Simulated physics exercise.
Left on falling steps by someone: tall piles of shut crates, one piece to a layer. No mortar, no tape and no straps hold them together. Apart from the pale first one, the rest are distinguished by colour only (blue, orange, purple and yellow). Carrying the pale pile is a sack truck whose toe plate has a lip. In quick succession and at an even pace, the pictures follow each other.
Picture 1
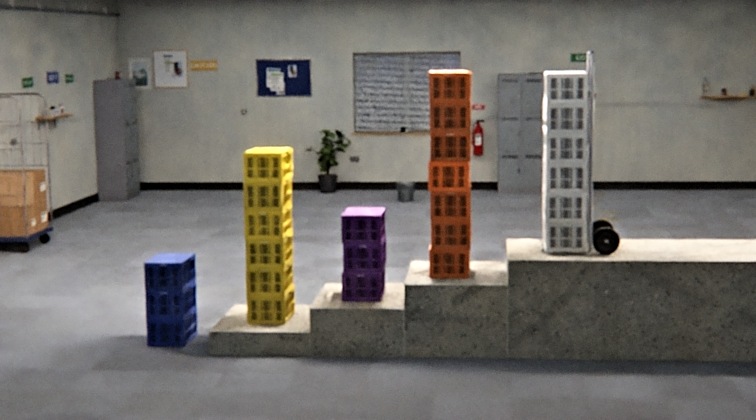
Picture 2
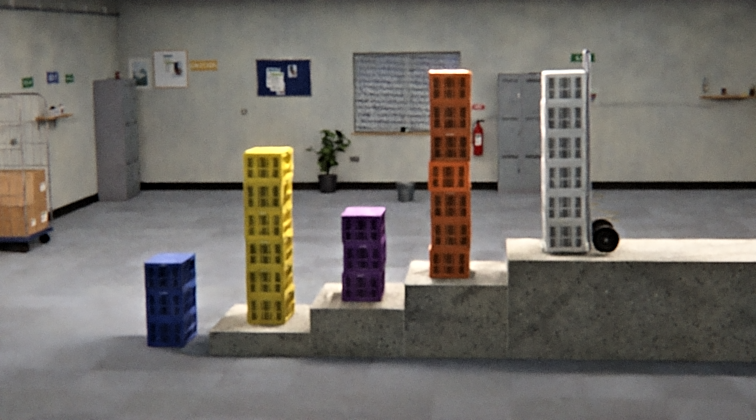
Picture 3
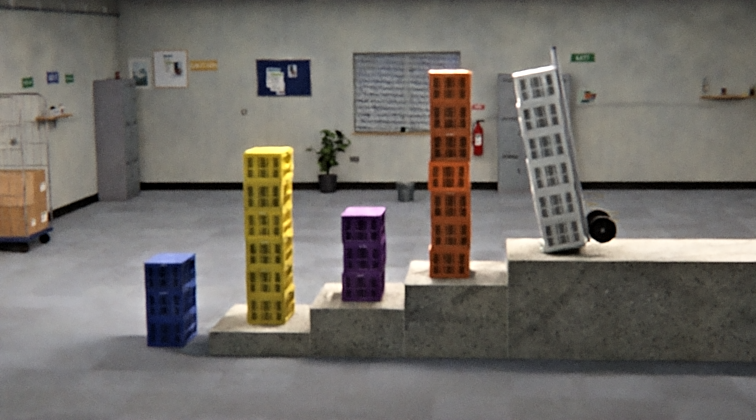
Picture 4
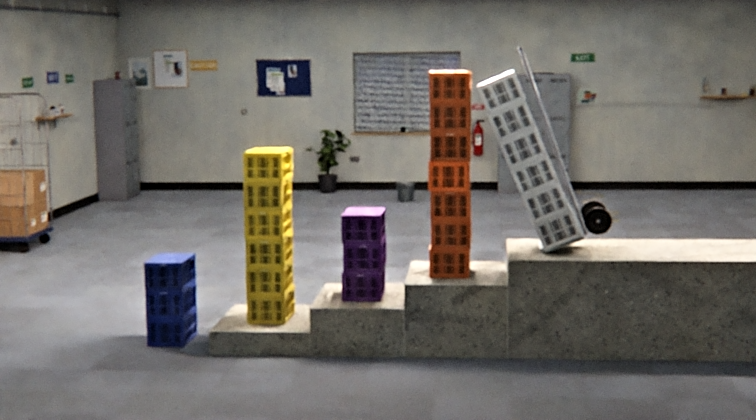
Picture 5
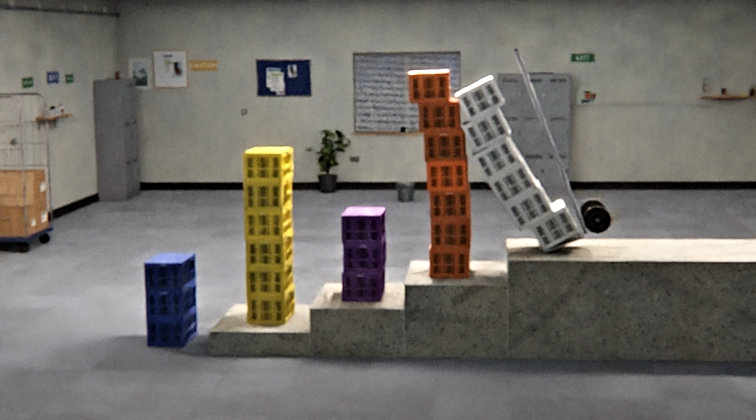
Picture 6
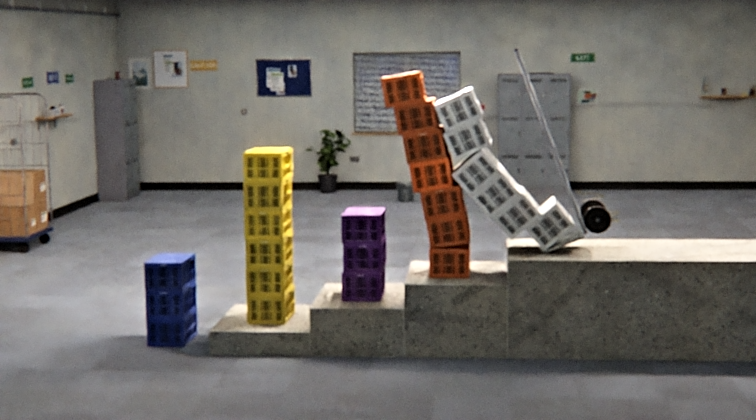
White crate stack on a sack truck tilting left into a tall orange stack, whose upper crates shift and lean left.
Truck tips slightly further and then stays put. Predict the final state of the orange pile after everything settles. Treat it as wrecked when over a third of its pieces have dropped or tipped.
Final state: Wrecked.
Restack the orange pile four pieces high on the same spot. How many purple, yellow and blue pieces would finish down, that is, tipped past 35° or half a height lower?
Purple: 1; yellow: 6; blue: 0.
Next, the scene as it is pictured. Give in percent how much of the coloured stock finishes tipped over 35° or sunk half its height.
Around 65 %.
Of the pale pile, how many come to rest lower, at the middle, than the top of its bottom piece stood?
The number is 4.
Soon after the last picture, 6 of the pale pile down; 6 of the 7 orange crates down (6 of 19 in all colours); top orange crate leaning well over, some two heights lower; top yellow crate shifted a little.
A little later, 5 of the pale pile down; 6 of the 7 orange crates down (9 of 19 in all colours); top orange crate on its side; top yellow crate on its side.
At rest, 5 of the pale pile down; 6 of the 7 orange crates down (12 of 19 in all colours); top orange crate on its side; top blue crate on its side. As the last picture would show them, middles, top orange crate near (55, 325), top blue crate near (81, 326).
